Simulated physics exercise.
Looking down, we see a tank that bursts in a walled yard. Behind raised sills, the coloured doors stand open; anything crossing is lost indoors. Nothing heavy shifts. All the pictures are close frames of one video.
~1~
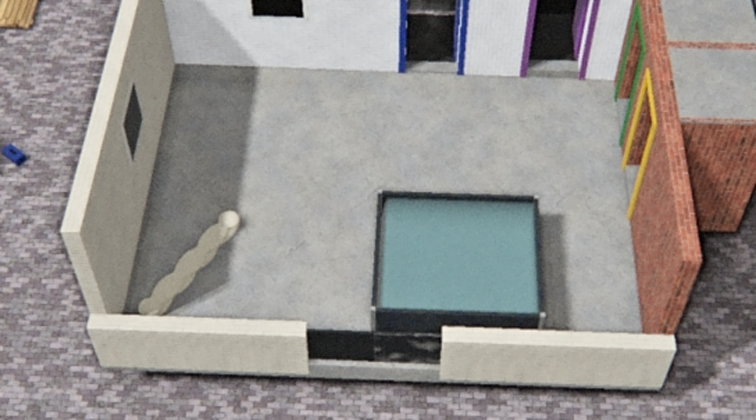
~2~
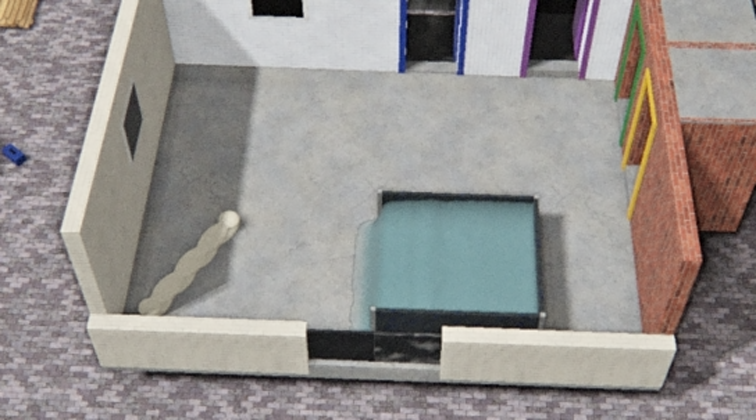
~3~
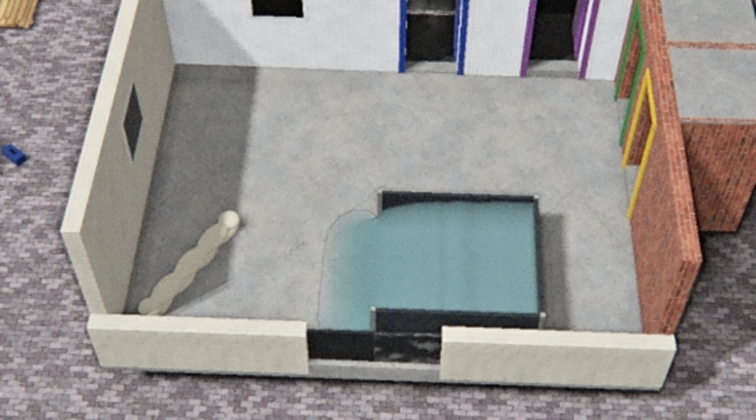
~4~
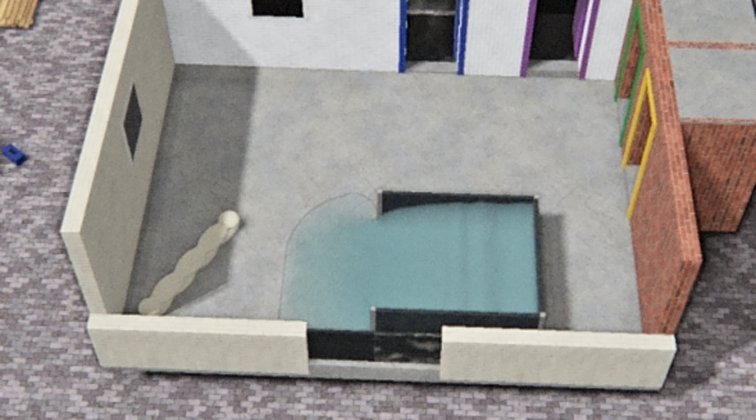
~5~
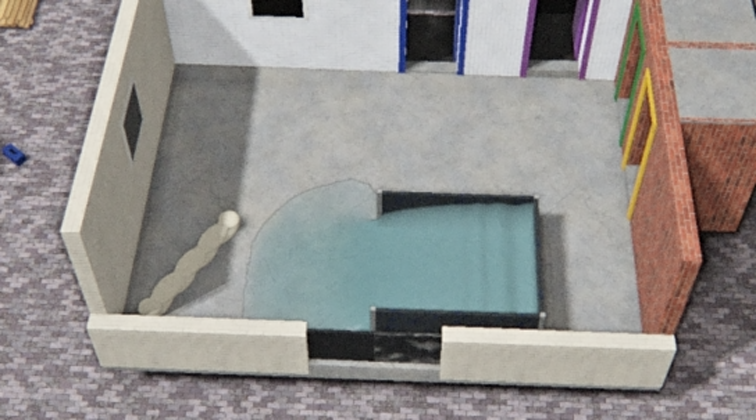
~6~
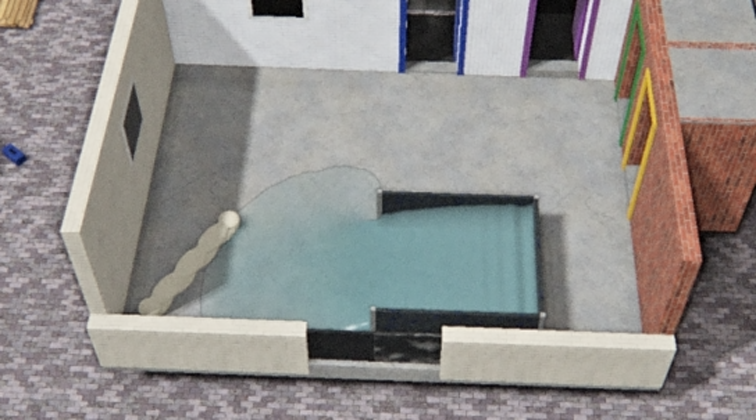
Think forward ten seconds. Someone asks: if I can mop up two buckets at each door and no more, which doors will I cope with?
The blue door: Too much for you; the purple door: You will cope; the yellow door: You will cope; the green door: Too much for you.
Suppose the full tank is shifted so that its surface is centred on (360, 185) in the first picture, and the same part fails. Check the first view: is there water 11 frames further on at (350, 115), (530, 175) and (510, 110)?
As listed: Untouched, untouched, untouched.
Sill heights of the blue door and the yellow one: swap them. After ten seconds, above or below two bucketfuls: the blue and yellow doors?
The blue one falls short, the yellow one goes past the mark.
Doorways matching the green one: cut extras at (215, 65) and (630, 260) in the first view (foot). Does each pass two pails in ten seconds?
Going in the given order, they come out over the limit and within bounds.
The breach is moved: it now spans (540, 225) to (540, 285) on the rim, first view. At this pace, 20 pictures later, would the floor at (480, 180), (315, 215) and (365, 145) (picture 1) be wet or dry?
Following the listed order, the three come out reached by the spill, not reached and not reached.
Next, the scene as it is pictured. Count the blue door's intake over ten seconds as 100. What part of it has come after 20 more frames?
About 0 %.
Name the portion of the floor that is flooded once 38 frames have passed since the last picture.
It comes out near 80 percent.
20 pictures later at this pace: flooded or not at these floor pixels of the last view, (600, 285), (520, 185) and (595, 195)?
Result, in that order: Not wetted / not wetted / not wetted.
A moment on, water covers 35 % of the floor; the blue door not reached, the purple door not reached, the yellow door not reached, the green door not reached.
Next, water covers 40 % of the floor; the blue door not reached, the purple door not reached, the yellow door not reached, the green door not reached.
Then, water covers 45 % of the floor; the blue door not reached, the purple door not reached, the yellow door not reached, the green door not reached.
Later, water covers 80 % of the floor; the blue door under two buckets in, the purple door wet at the sill, nothing in, the yellow door not reached, the green door wet at the sill, nothing in.
In the end, water covers 95 % of the floor; the blue door over two buckets in, the purple door wet at the sill, nothing in, the yellow door wet at the sill, nothing in, the green door far over two buckets in.
